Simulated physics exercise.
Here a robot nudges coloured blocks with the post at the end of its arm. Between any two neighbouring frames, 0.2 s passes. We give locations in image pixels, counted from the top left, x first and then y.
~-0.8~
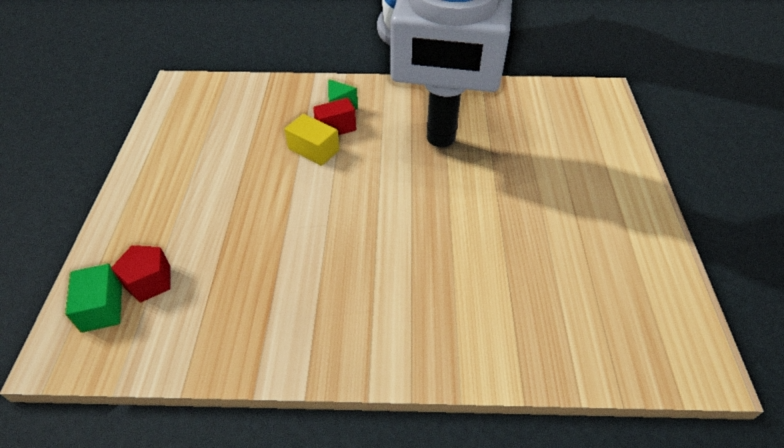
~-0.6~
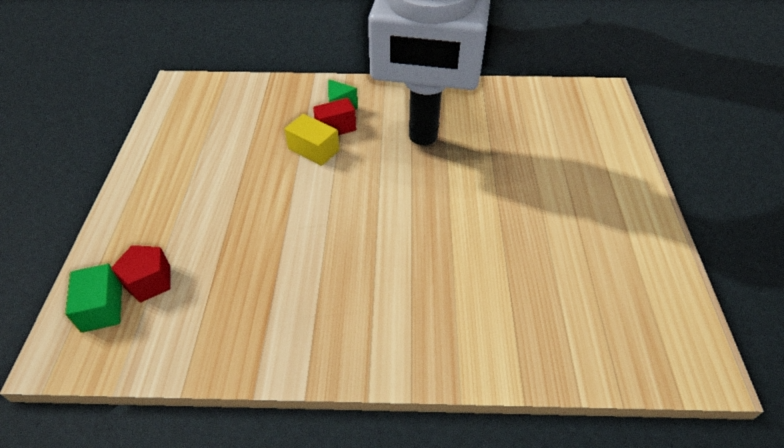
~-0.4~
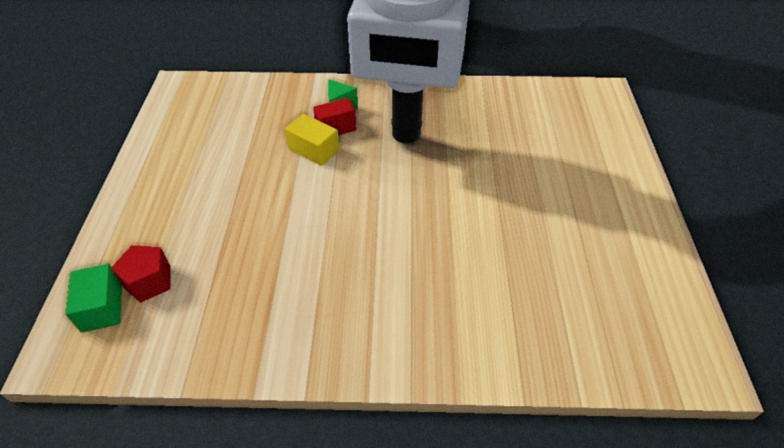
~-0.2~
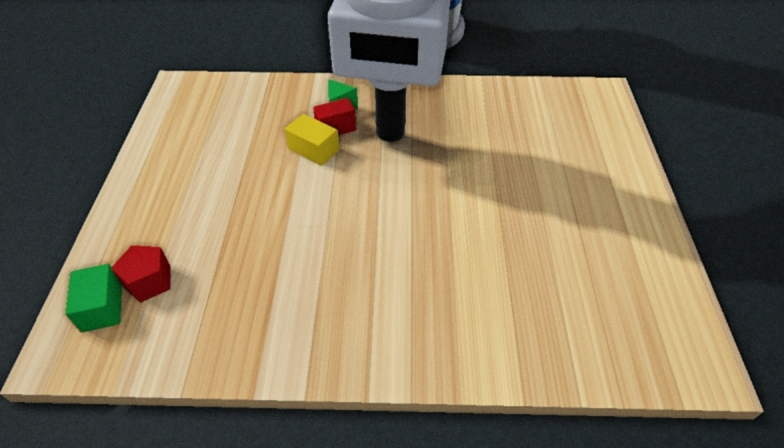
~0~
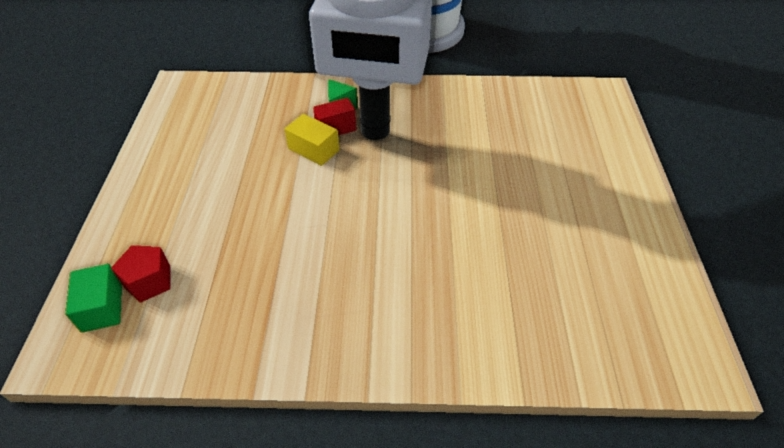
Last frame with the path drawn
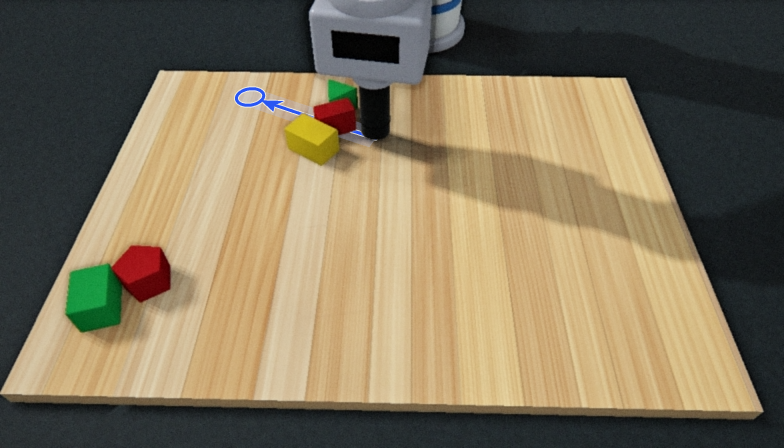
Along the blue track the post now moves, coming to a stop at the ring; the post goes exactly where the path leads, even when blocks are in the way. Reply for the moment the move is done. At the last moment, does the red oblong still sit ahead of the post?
My answer is no.
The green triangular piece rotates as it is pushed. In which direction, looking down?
Answer: Clockwise.
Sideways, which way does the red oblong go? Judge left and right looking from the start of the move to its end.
It moves over to the left.
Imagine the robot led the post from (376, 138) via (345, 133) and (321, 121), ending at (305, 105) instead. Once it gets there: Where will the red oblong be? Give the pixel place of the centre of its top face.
It sits at (277, 89).
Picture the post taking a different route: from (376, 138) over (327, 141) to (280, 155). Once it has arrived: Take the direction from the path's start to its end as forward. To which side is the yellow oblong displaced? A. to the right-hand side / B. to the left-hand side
Letter B.
The drawn path runs from (376, 138) to (250, 97).
What follows on the original path. One third of the way, post at (331, 117); red oblong at (304, 101), turned 60° anticlockwise; green triangular piece at (332, 85), turned 45° clockwise.
Two thirds of the way, post at (288, 103); red oblong at (261, 96), turned 100° anticlockwise; green triangular piece at (331, 84), turned 55° clockwise.
At the end, post at (249, 90); yellow oblong not moved; red oblong at (249, 97), turned 125° anticlockwise; green triangular piece at (331, 84), turned 55° clockwise.
